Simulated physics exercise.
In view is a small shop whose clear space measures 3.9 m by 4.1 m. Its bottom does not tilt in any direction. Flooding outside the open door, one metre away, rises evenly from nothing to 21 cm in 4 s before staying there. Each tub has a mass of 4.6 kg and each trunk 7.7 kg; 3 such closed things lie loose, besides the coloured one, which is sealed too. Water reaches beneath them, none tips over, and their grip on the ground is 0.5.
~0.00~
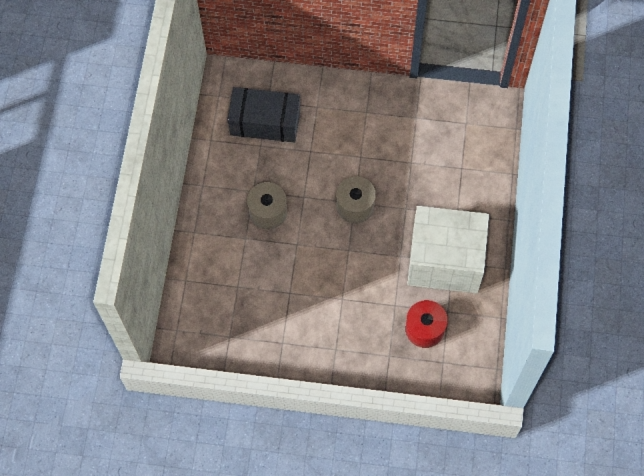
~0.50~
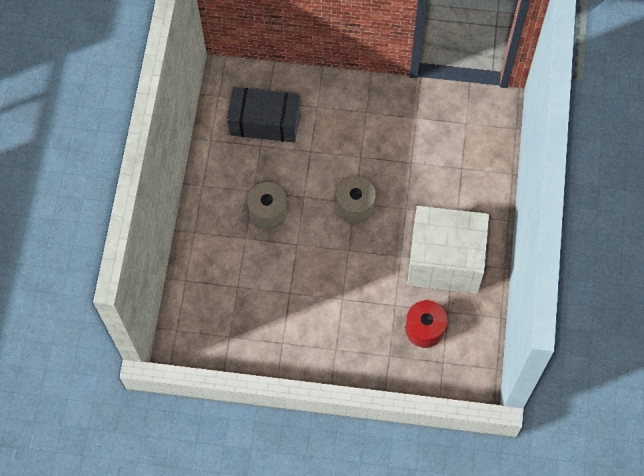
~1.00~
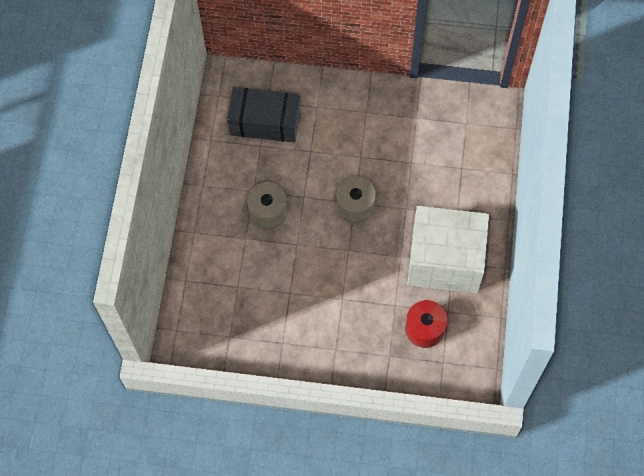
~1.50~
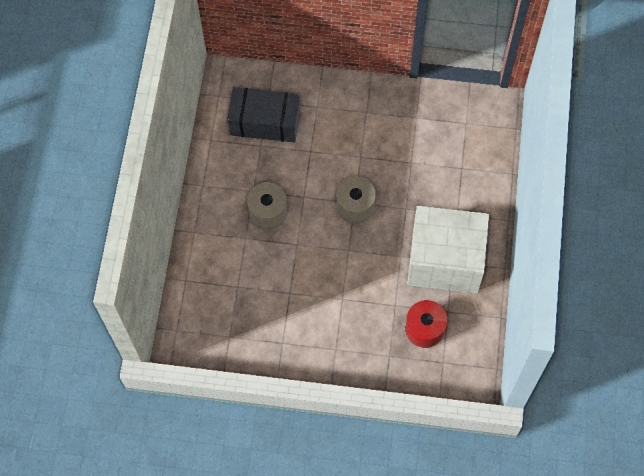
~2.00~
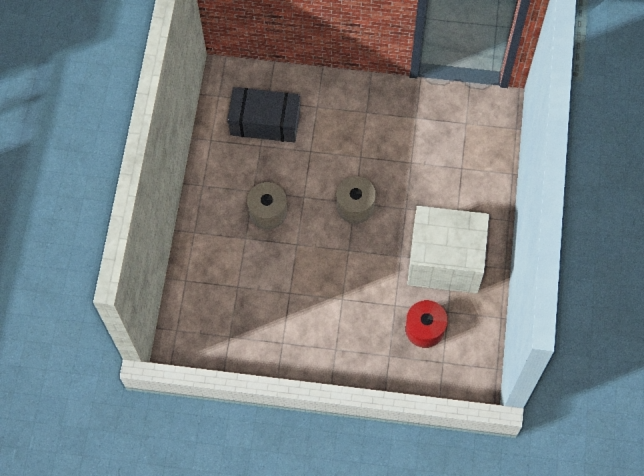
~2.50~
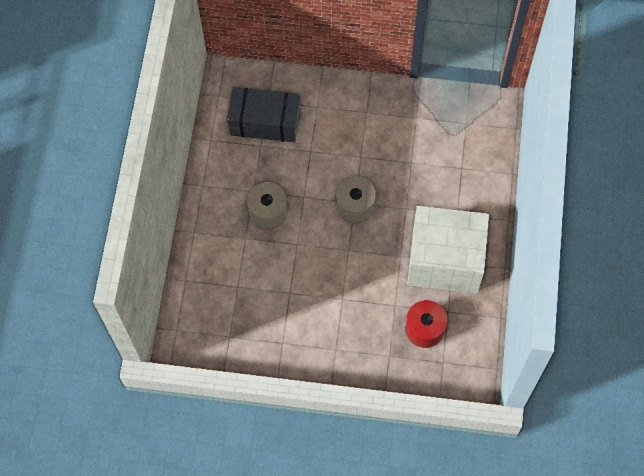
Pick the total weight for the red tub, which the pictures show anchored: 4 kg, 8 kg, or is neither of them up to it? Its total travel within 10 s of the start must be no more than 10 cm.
8 kg is needed.
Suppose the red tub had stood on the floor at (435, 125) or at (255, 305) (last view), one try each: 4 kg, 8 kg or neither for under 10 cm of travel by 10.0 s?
First try none suffices, second try none suffices.
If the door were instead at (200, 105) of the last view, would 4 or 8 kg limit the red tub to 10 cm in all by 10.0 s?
In that setup neither mass works.
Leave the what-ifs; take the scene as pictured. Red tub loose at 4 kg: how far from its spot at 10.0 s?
About 10 cm off its spot.
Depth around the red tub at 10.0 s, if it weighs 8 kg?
About 4 cm.
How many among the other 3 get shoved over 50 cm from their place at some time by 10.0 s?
Count: 2.
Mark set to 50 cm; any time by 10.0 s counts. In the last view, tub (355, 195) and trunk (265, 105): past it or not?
In sequence, exceeded; not exceeded.
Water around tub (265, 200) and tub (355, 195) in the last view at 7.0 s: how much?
Roughly 2 and 3 cm.
After 3.5 s the red tub would be 0 cm from its start with 4 kg and 0 cm from its start with 8 kg; 0 cm of water round it then.
After 4.5 s the red tub would be 0 cm from its start with 4 kg and 0 cm from its start with 8 kg; 0 cm of water round it then.
After 7.0 s the red tub would be 0 cm from its start with 4 kg and 0 cm from its start with 8 kg; 2 cm of water round it then.
After 10.0 s the red tub would be 11 cm from its start with 4 kg and 0 cm from its start with 8 kg; 4 cm of water round it then.
